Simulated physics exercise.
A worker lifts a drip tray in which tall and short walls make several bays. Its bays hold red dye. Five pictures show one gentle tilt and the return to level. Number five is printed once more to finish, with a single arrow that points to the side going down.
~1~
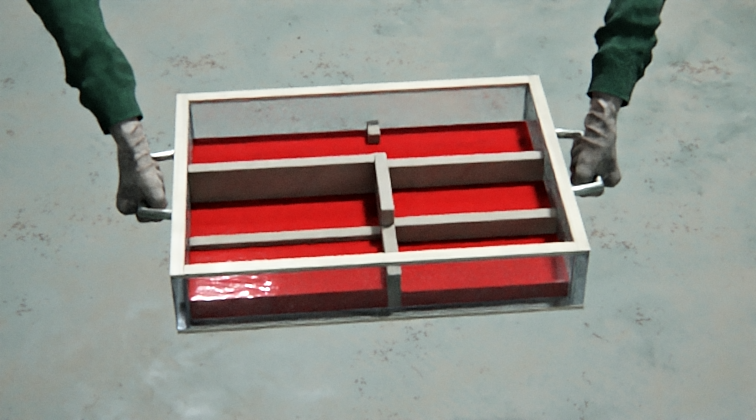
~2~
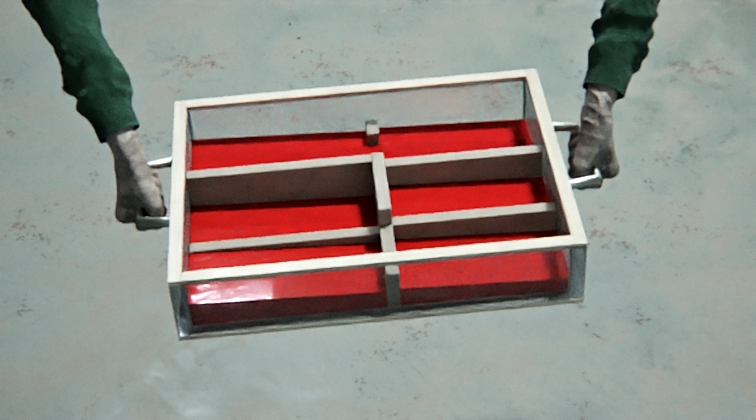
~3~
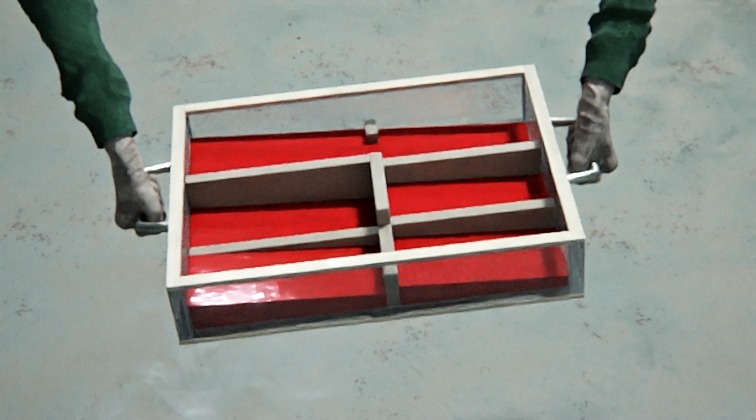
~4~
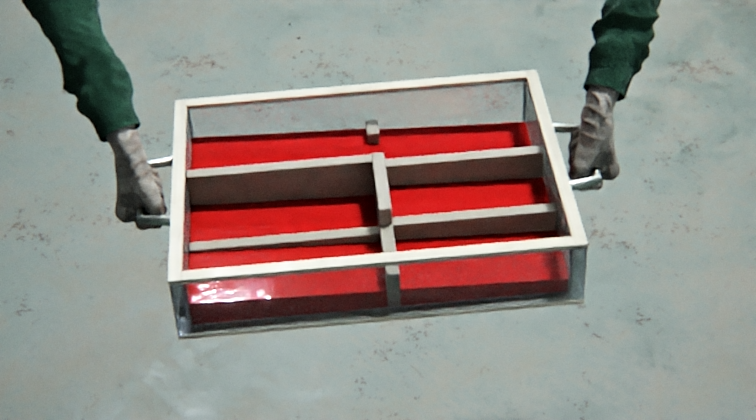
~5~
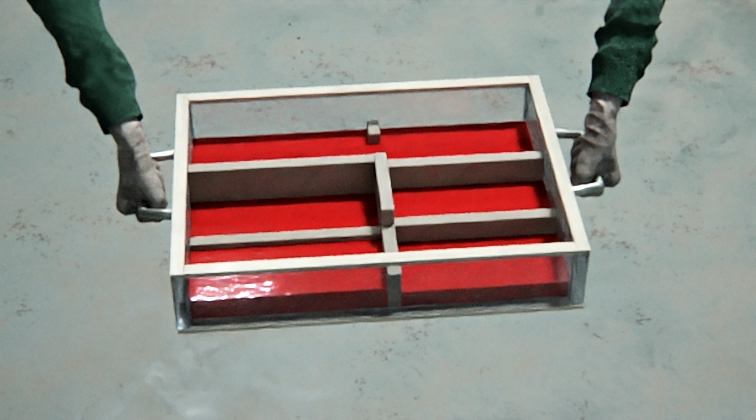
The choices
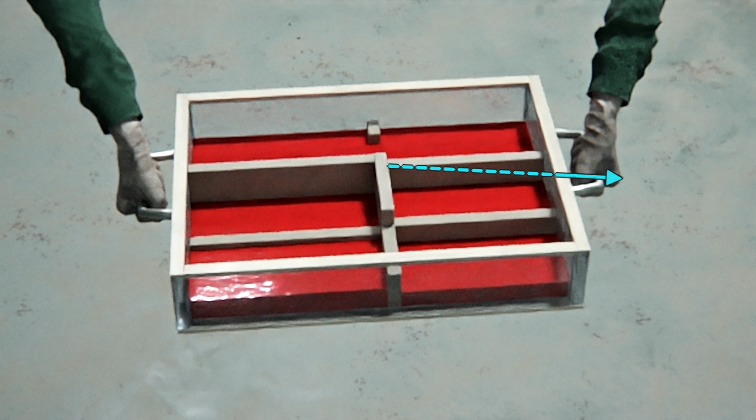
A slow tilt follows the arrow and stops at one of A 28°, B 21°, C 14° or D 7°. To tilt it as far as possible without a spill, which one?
The limit is C.
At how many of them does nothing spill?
Two.
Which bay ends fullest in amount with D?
The back right bay.
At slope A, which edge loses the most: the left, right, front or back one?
Over the right one.
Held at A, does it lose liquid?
Yes, that goes wrong.
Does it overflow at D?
No, that is safe.
The arrow ends at (616, 177).
If A is chosen, about 40 % goes over the rim.
If B is chosen, about 11 % goes over the rim.
If C is chosen, nothing spills; the back right bay holds the most.
If D is chosen, nothing spills; the back right bay holds the most.
